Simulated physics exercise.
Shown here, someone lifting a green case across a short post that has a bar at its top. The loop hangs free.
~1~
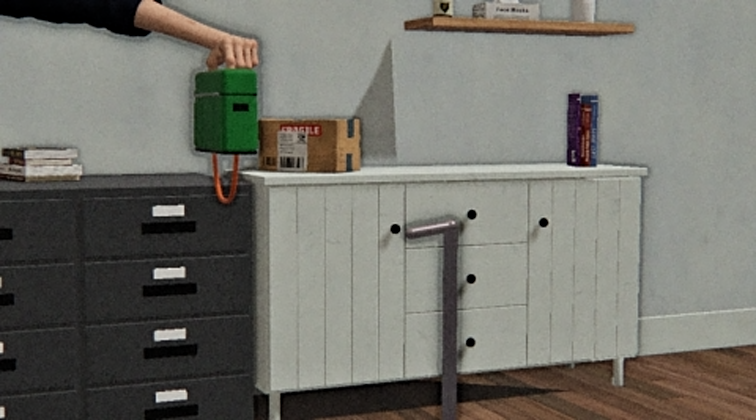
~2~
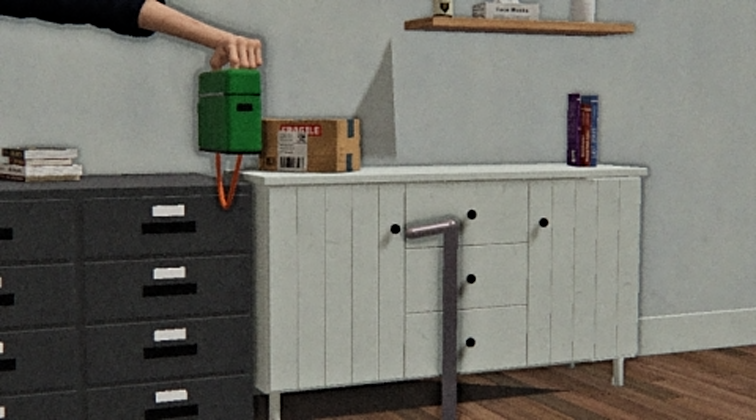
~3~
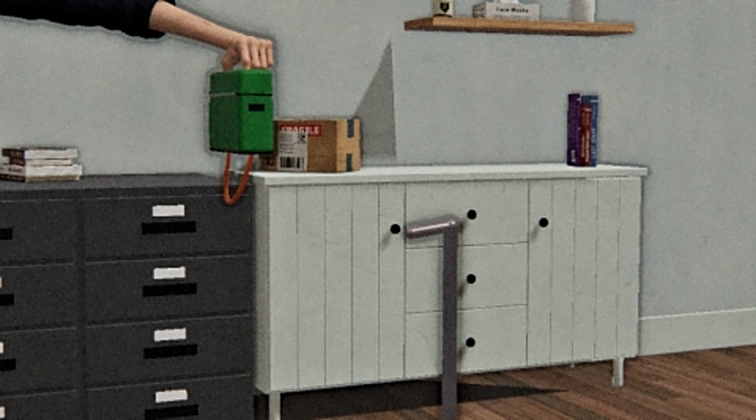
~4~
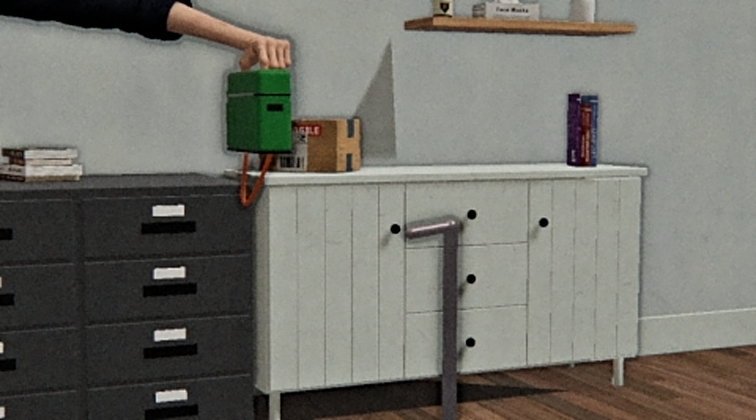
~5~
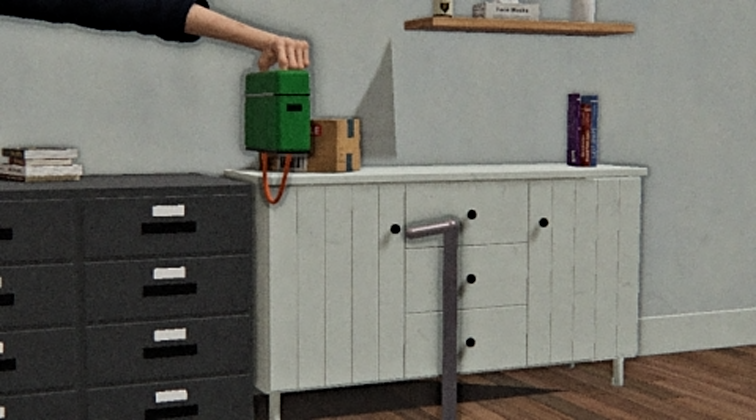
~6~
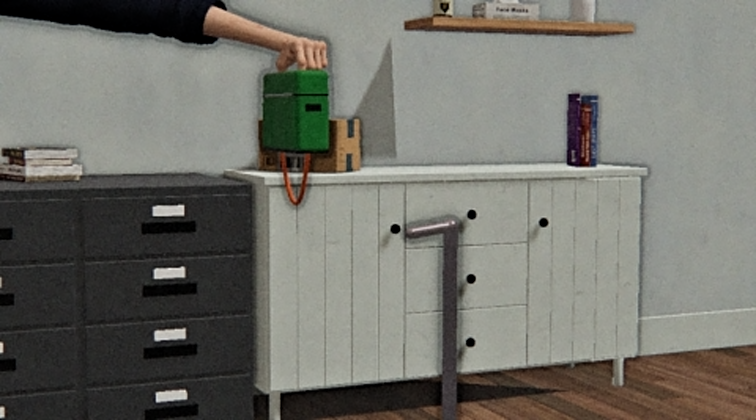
Above a white cabinet's left end, a hand carries a green case rightward, its orange loop swaying.
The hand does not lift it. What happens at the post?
The green case passes clear.
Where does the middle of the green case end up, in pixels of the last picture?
Near (583, 112).
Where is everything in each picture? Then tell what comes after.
In the first frame, green case (225, 111); hook tip (411, 233).
In the second frame, green case (229, 111); bottom of the loop (226, 207).
In the third frame, green case (240, 111).
In the fourth frame, green case (258, 111); bottom of the loop (246, 204).
In the fifth frame, green case (276, 111).
In the sixth frame, green case (295, 112); bottom of the loop (296, 204); hook tip (411, 233); hook points towards it, loop hangs above the hook.
Then, 0.70 s past the final frame, case nearing the post near (397, 112).
Then, 1.56 s past the final frame, case past the post near (512, 112).
When it is over, case past the post near (583, 112). The green case goes by freely.
